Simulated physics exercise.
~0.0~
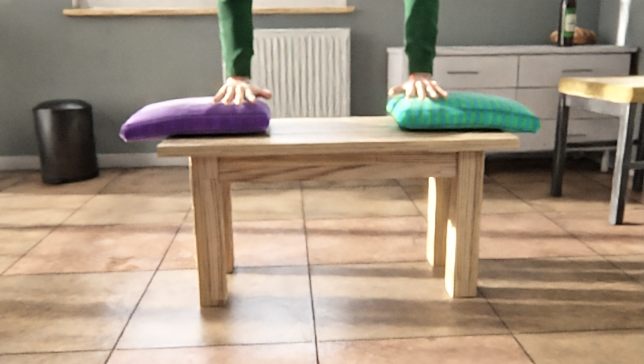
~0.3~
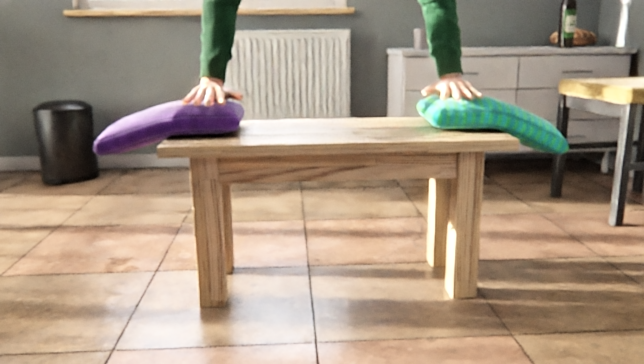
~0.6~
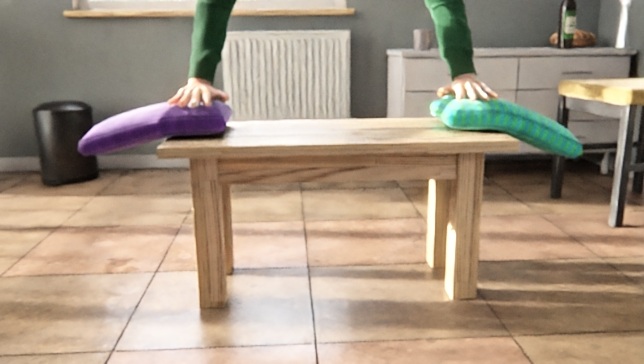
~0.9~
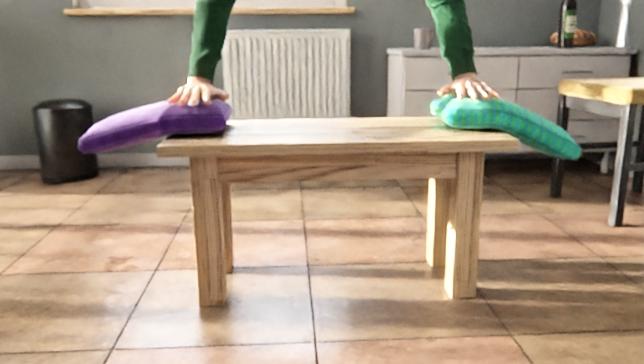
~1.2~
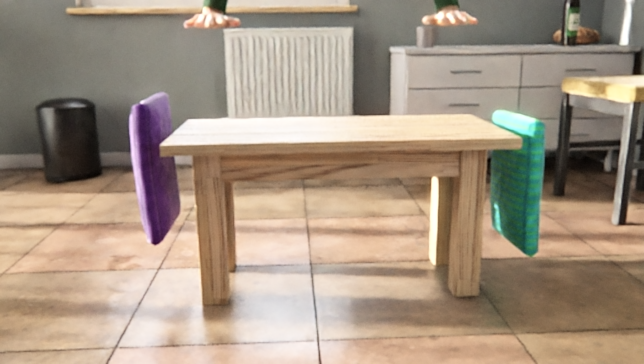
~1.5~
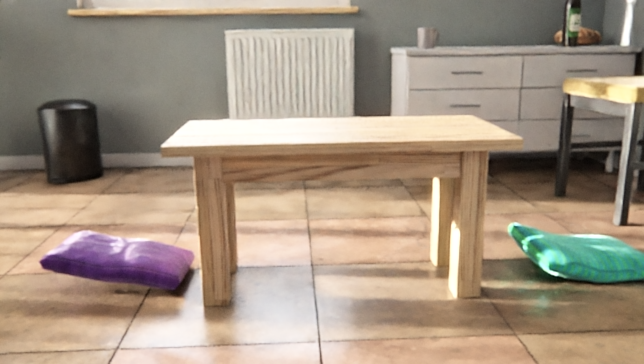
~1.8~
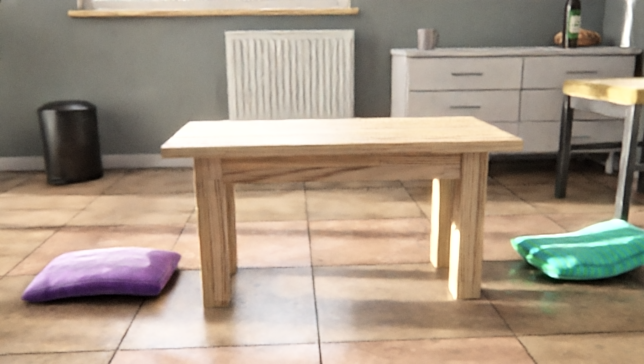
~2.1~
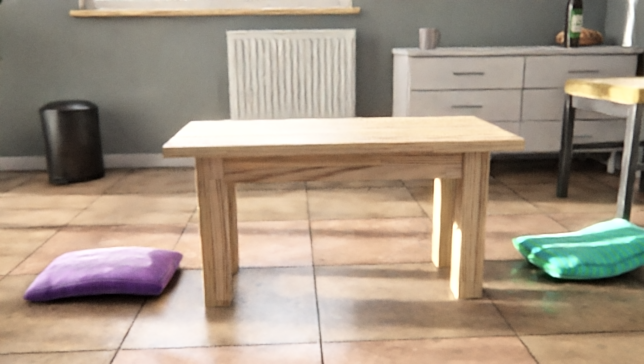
In a room with a tiled floor, a wooden bench stands before a radiator, with a purple pillow at its left end and a turquoise pillow at its right. Two hands in green sleeves press on the pillows and slide them outward, the purple one left and the turquoise one right, until their outer ends droop past the edges. The pillows pause there, then the hands lift away. Both pillows tip outward and drop off the ends of the bench. They land on the tiles and settle, one lying on either side of the empty bench.
